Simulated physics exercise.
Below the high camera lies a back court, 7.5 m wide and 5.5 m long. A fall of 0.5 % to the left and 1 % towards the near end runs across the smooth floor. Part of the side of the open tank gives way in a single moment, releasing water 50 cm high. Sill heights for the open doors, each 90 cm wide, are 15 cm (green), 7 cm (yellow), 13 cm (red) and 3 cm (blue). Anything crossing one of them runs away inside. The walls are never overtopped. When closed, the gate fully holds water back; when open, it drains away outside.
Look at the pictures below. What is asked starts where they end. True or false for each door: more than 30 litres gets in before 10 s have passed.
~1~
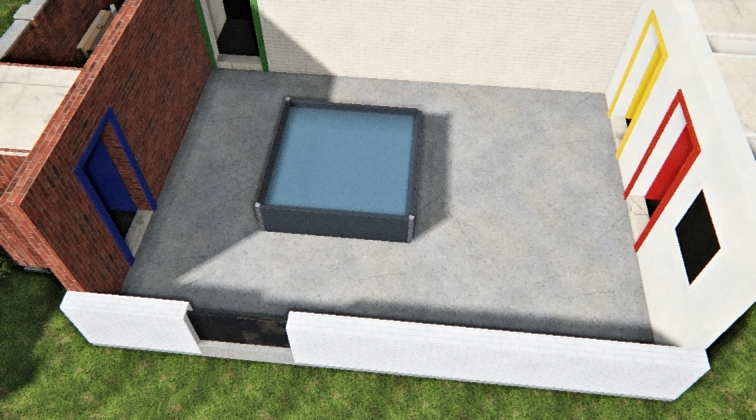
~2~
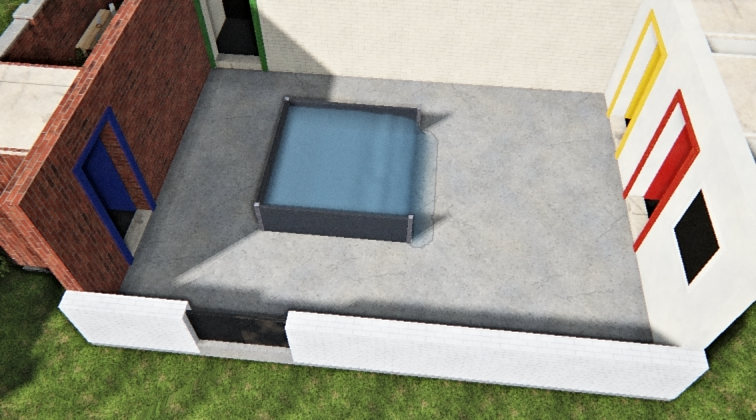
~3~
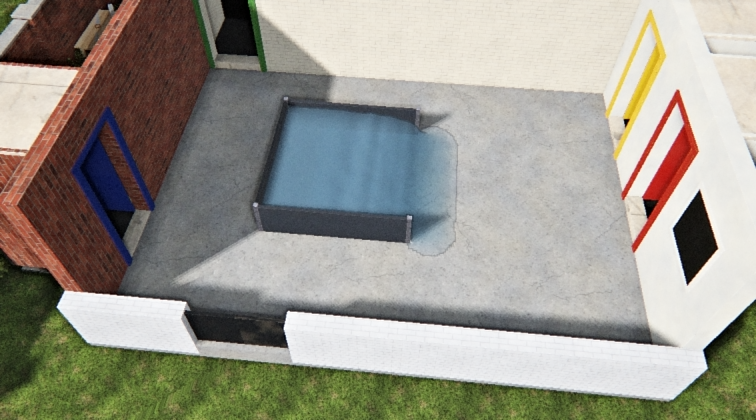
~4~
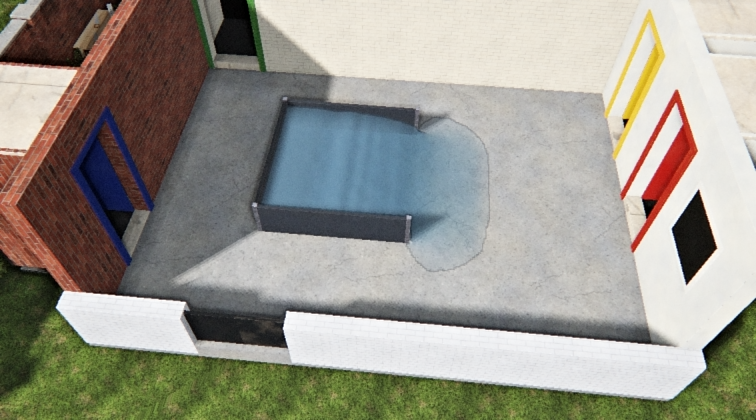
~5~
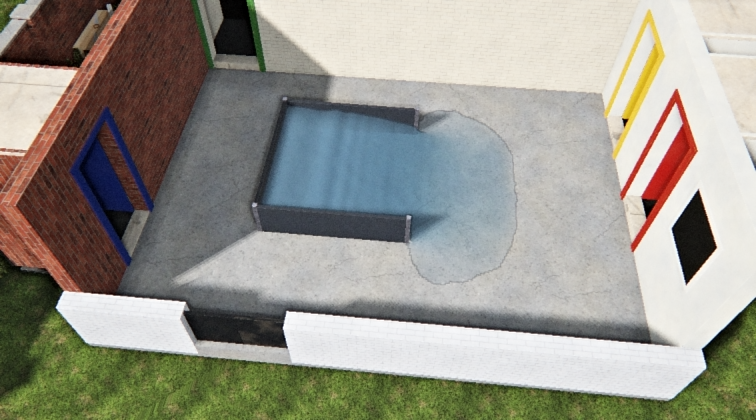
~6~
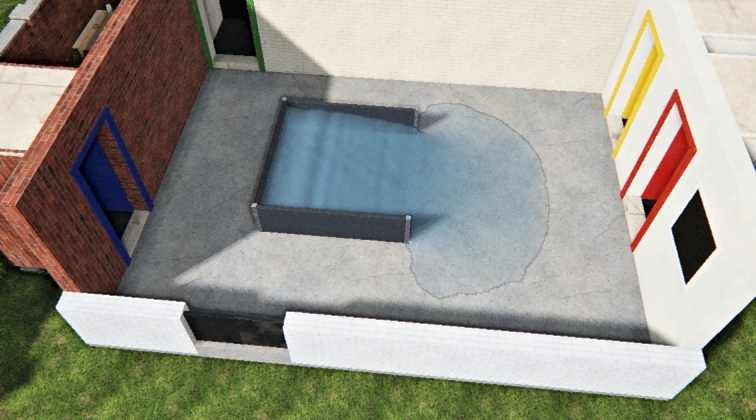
Green door false, yellow door true, red door true, blue door true.
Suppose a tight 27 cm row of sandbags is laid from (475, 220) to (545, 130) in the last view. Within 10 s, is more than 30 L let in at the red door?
Outcome - red: Pass.
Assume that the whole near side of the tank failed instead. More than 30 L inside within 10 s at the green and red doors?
Outcome at green: Not exceeded; outcome at red: Not exceeded.
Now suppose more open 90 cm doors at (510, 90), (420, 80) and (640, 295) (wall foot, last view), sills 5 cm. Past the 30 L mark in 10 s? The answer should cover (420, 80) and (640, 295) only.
In the order given, lower then higher.
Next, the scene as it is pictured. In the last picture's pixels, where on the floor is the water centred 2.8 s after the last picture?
About (496, 201).
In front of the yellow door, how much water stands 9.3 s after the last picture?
The depth there is near 3.5 cm.
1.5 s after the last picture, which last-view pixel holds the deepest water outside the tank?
That would be near pixel (618, 208).
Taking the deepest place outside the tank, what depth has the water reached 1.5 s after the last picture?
It gets to some 26 cm.
Then, 0.7 s after the last picture water covers 35 % of the floor and is deepest (22 cm) near (413, 219); green door not reached, yellow door not reached, red door 21 cm at the sill, 1 L in, blue door not reached.
Then, 1.5 s after the last picture water covers 45 % of the floor and is deepest (26 cm) near (618, 208); green door not reached, yellow door 18 cm at the sill, 15 L in, red door 26 cm at the sill, 40 L in, blue door not reached.
Then, 2.8 s after the last picture water covers 45 % of the floor and is deepest (28 cm) near (649, 370); green door not reached, yellow door 19 cm at the sill, 76 L in, red door 21 cm at the sill, 103 L in, blue door not reached.
Then, 5.3 s after the last picture water covers 70 % of the floor and is deepest (14 cm) near (621, 367); green door not reached, yellow door 8 cm at the sill, 138 L in, red door 11 cm at the sill, 119 L in, blue door not reached.
Then, 9.3 s after the last picture water covers 95 % of the floor and is deepest (16 cm) near (106, 321); green door 6 cm at the sill, 0 L in, yellow door 3 cm at the sill, 139 L in, red door 5 cm at the sill, 120 L in, blue door 10 cm at the sill, 66 L in.
